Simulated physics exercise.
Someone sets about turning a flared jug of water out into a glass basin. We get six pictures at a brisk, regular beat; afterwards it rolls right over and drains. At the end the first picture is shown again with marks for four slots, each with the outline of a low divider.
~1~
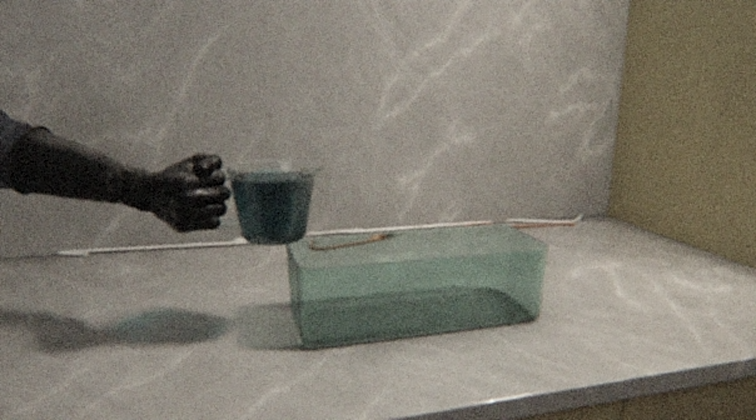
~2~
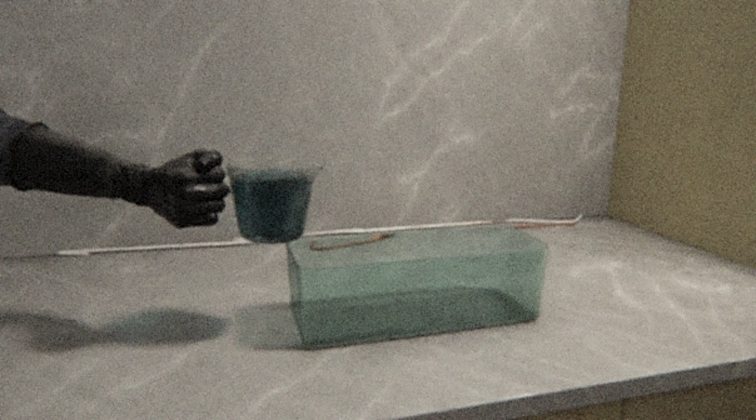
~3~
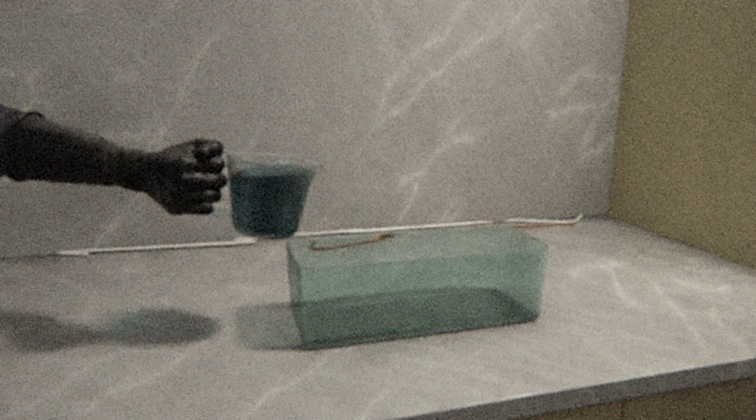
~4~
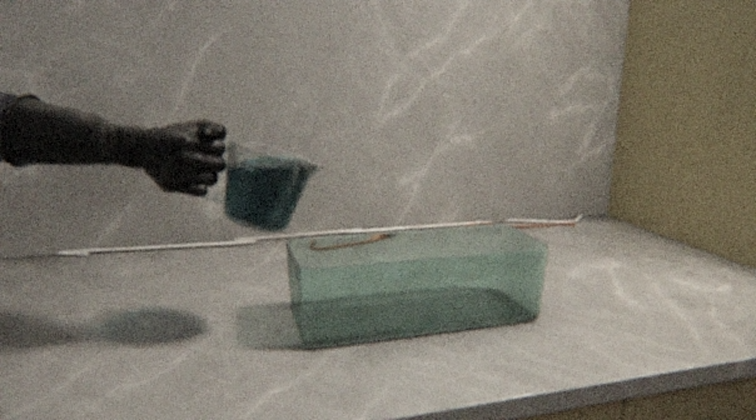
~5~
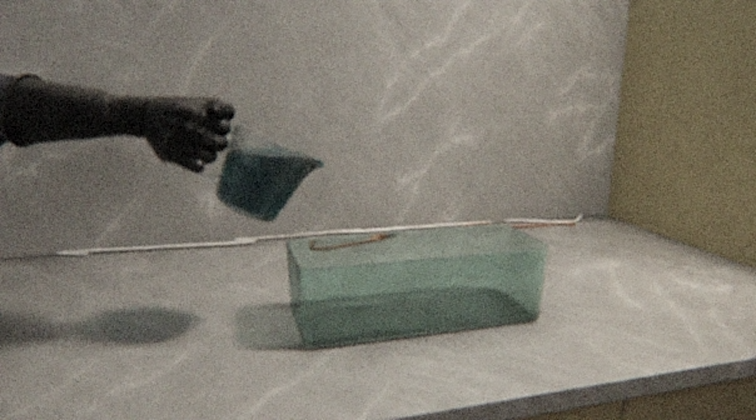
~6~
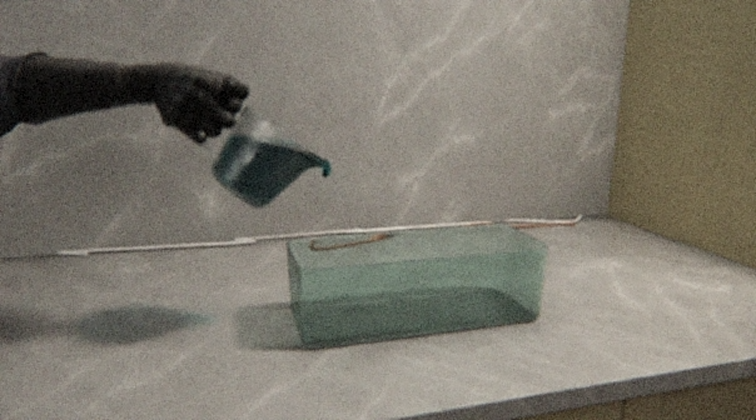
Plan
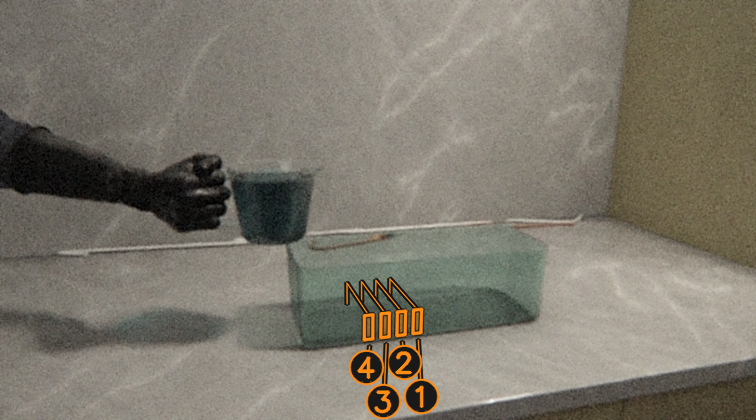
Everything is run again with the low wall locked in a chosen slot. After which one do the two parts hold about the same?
Go for 1.
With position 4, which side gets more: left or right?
The right side.
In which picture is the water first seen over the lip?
Picture 5.
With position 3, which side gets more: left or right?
More ends on the right.
On the marked copy, 1 at (418, 339); 2 at (402, 341); 3 at (386, 343); 4 at (369, 345).
If 1 is chosen, about 55 % ends left of the wall and 43 % right of it.
If 2 is chosen, about 21 % ends left of the wall and 77 % right of it.
If 3 is chosen, about 12 % ends left of the wall and 86 % right of it.
If 4 is chosen, about 12 % ends left of the wall and 85 % right of it; 3 % is lost outside.
